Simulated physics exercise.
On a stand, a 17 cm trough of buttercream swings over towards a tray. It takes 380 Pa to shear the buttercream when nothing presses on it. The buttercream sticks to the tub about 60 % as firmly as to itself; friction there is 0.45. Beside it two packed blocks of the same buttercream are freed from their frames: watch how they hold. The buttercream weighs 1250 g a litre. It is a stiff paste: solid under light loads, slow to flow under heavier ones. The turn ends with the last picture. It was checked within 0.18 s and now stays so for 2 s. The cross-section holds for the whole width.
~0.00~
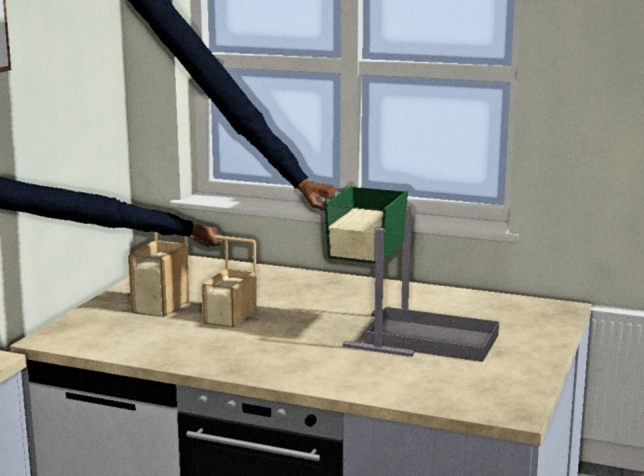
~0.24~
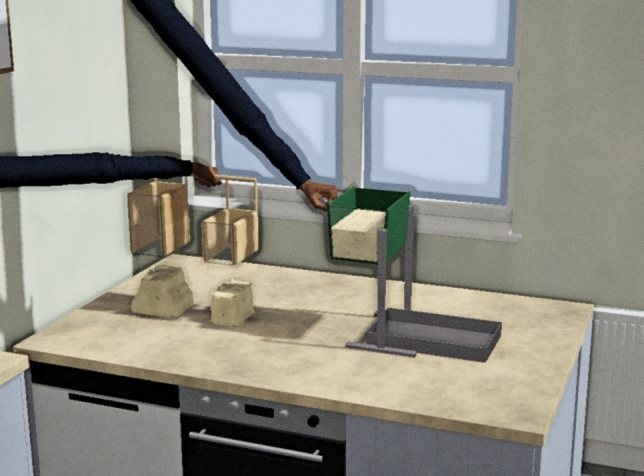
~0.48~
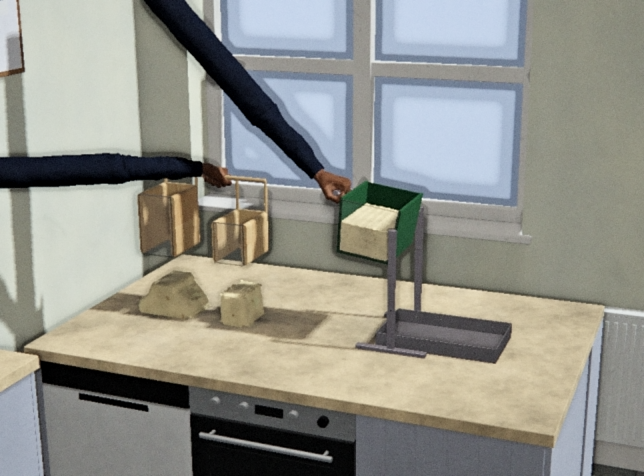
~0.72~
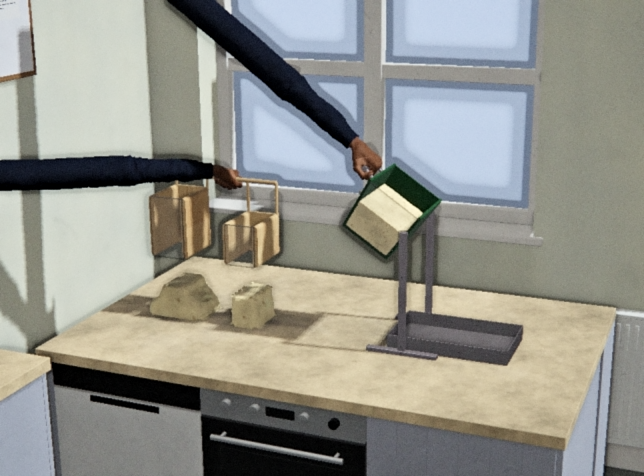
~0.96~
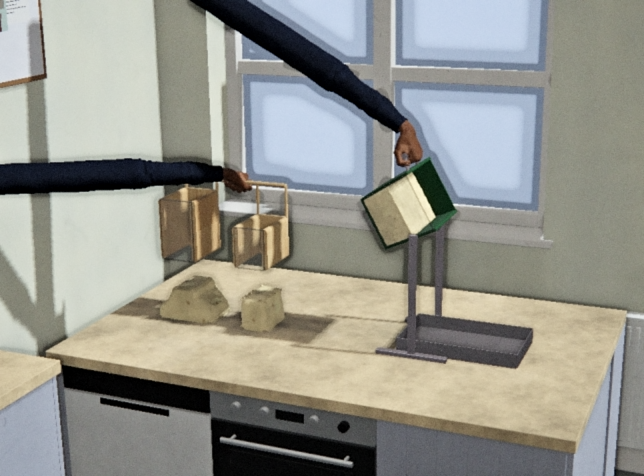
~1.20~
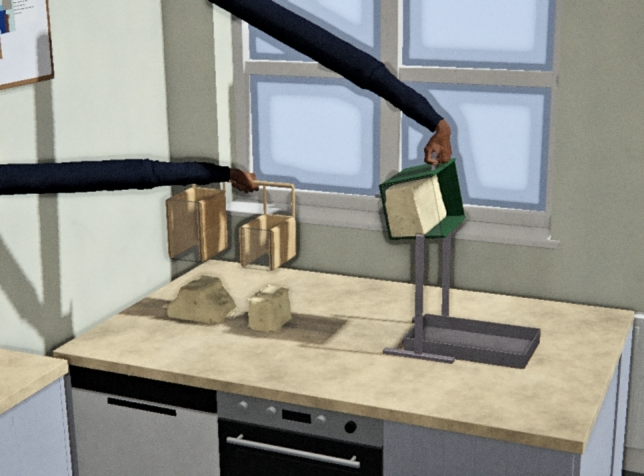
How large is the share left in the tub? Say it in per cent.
Close to 100 per cent.
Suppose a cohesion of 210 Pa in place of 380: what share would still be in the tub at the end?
In that case some 85 per cent.
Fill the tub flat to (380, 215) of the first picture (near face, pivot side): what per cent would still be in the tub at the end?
Then about 75 %.
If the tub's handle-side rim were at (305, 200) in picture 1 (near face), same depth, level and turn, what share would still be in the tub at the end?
In that case some 85 per cent.
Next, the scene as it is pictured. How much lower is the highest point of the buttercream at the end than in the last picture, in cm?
About 2 cm.
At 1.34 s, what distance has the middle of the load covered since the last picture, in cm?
Roughly 1 cm.
After 1.34 s, the tub is at 78 degrees and holds 100 %.
After 1.51 s, the tub is at 78 degrees and holds 100 %.
After 1.68 s, the tub is at 78 degrees and holds 100 %.
After 1.85 s, the tub is at 78 degrees and holds 100 %.
After 3.20 s, at the end, the tub is at 78 degrees and holds 100 %.
